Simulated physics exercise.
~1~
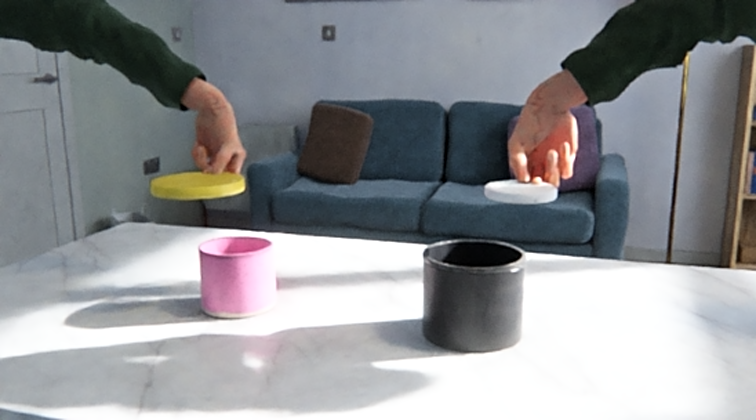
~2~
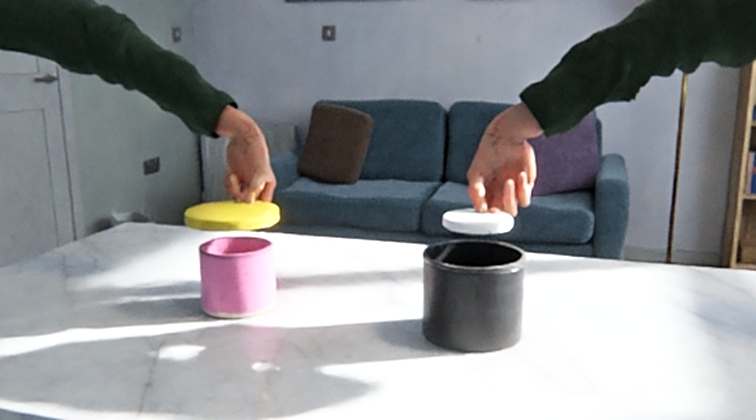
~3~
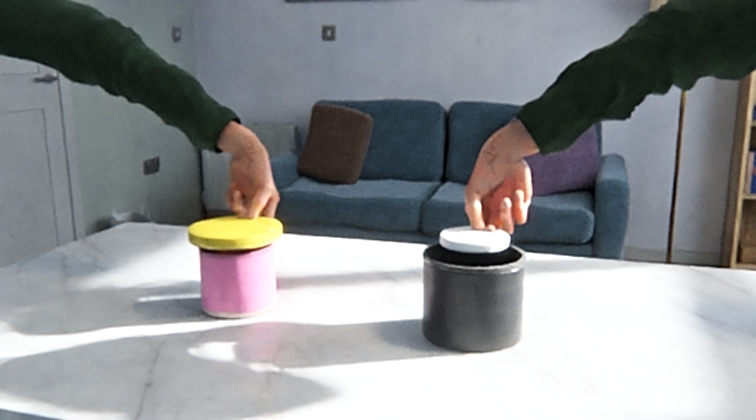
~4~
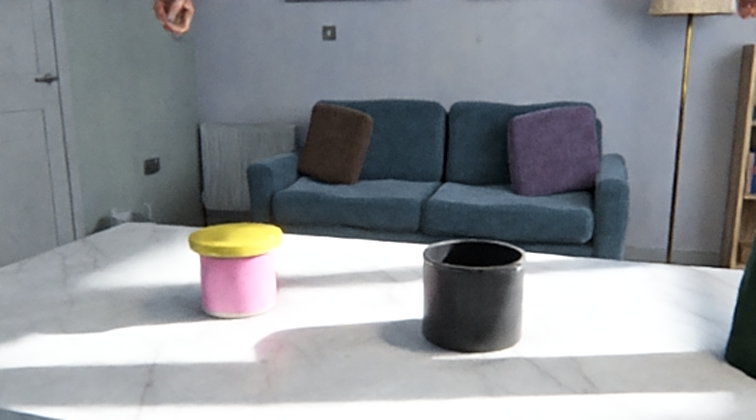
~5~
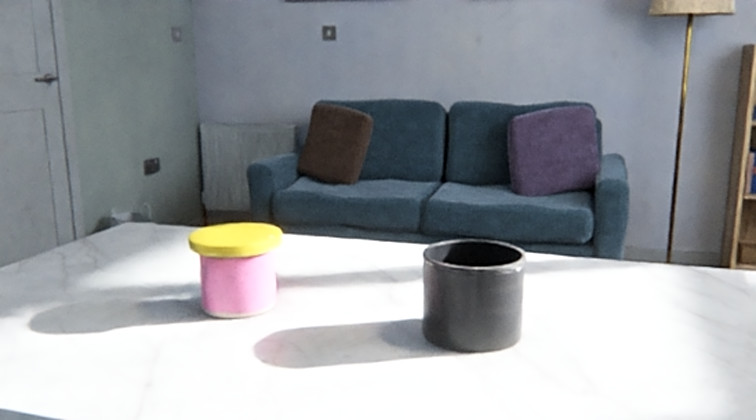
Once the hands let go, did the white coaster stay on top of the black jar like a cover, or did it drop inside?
The white coaster dropped inside the black jar, while the yellow lid stayed resting on the rim of the pink jug.
